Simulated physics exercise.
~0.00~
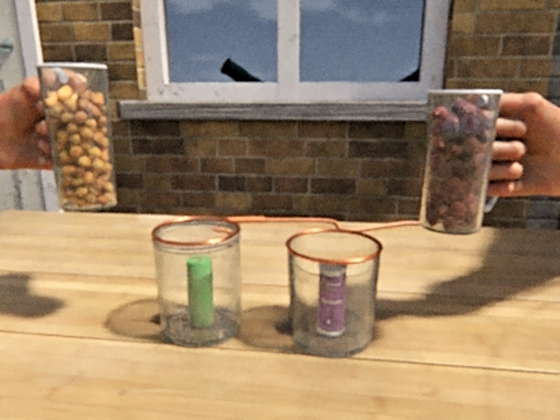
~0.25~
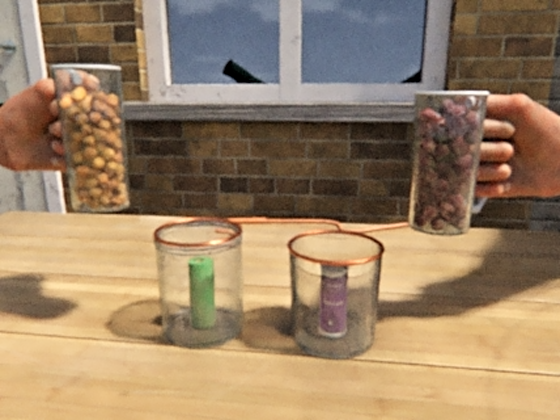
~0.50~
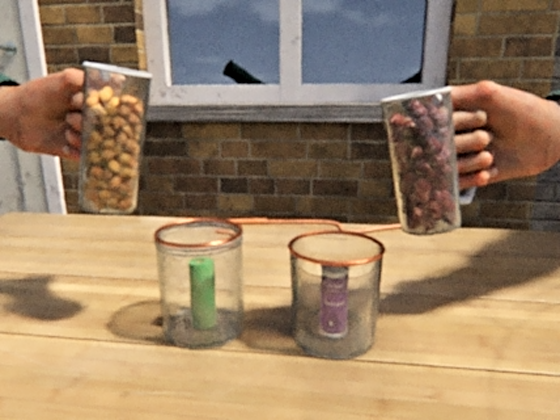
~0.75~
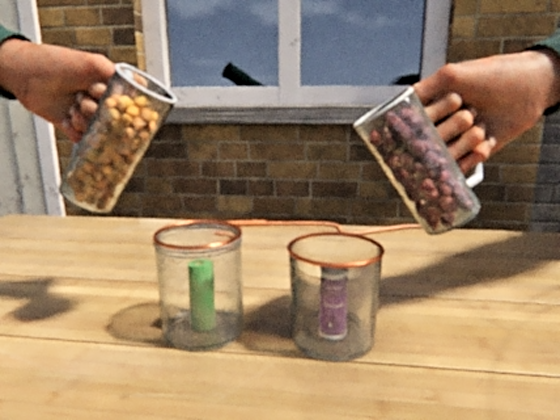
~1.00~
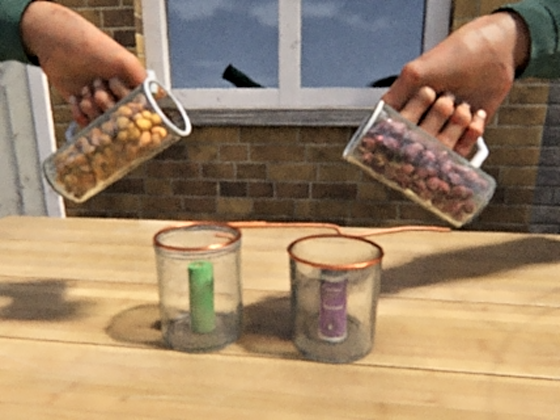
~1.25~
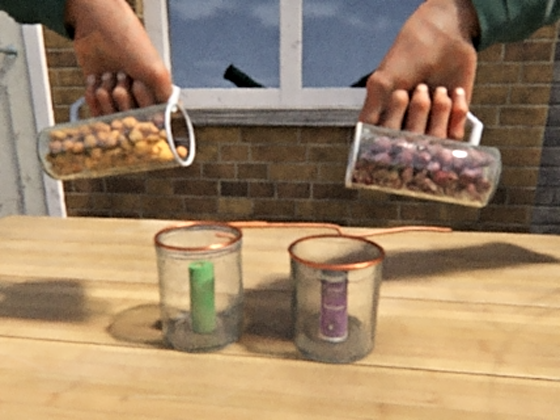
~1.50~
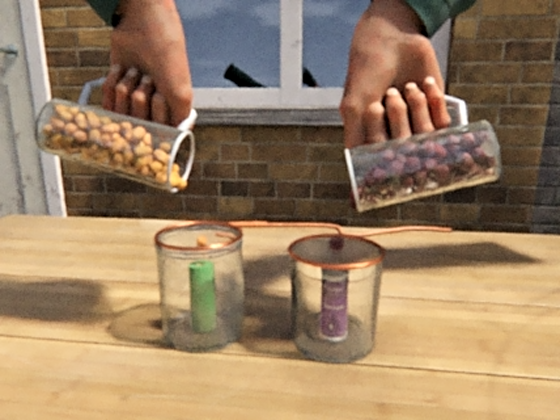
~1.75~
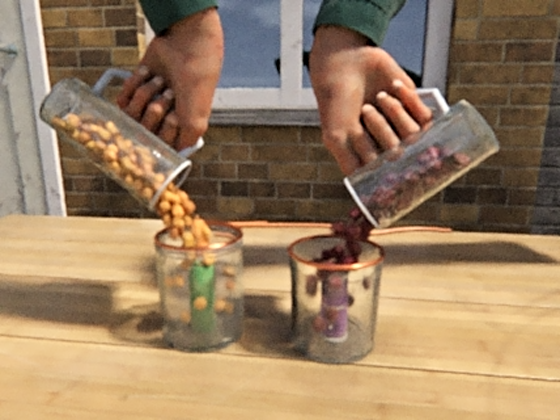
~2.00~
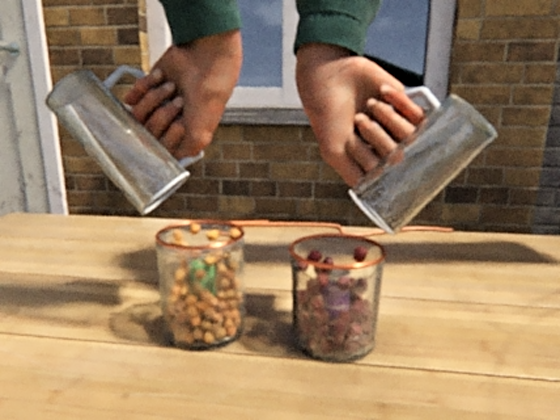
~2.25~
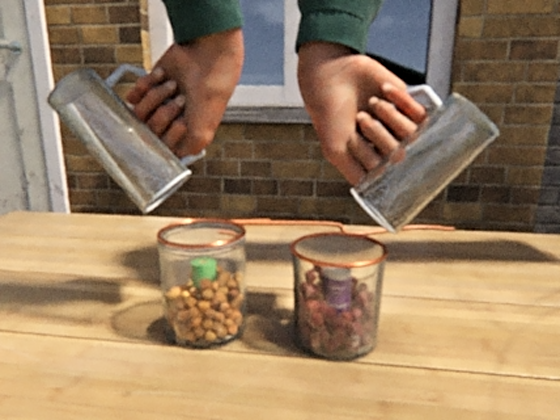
Two hands tipped clear mugs of orange-yellow and dark reddish pieces over two glass jars on a wooden table, emptying them around a standing green object and a purple one, whose tops still poked out of the half-full jars.
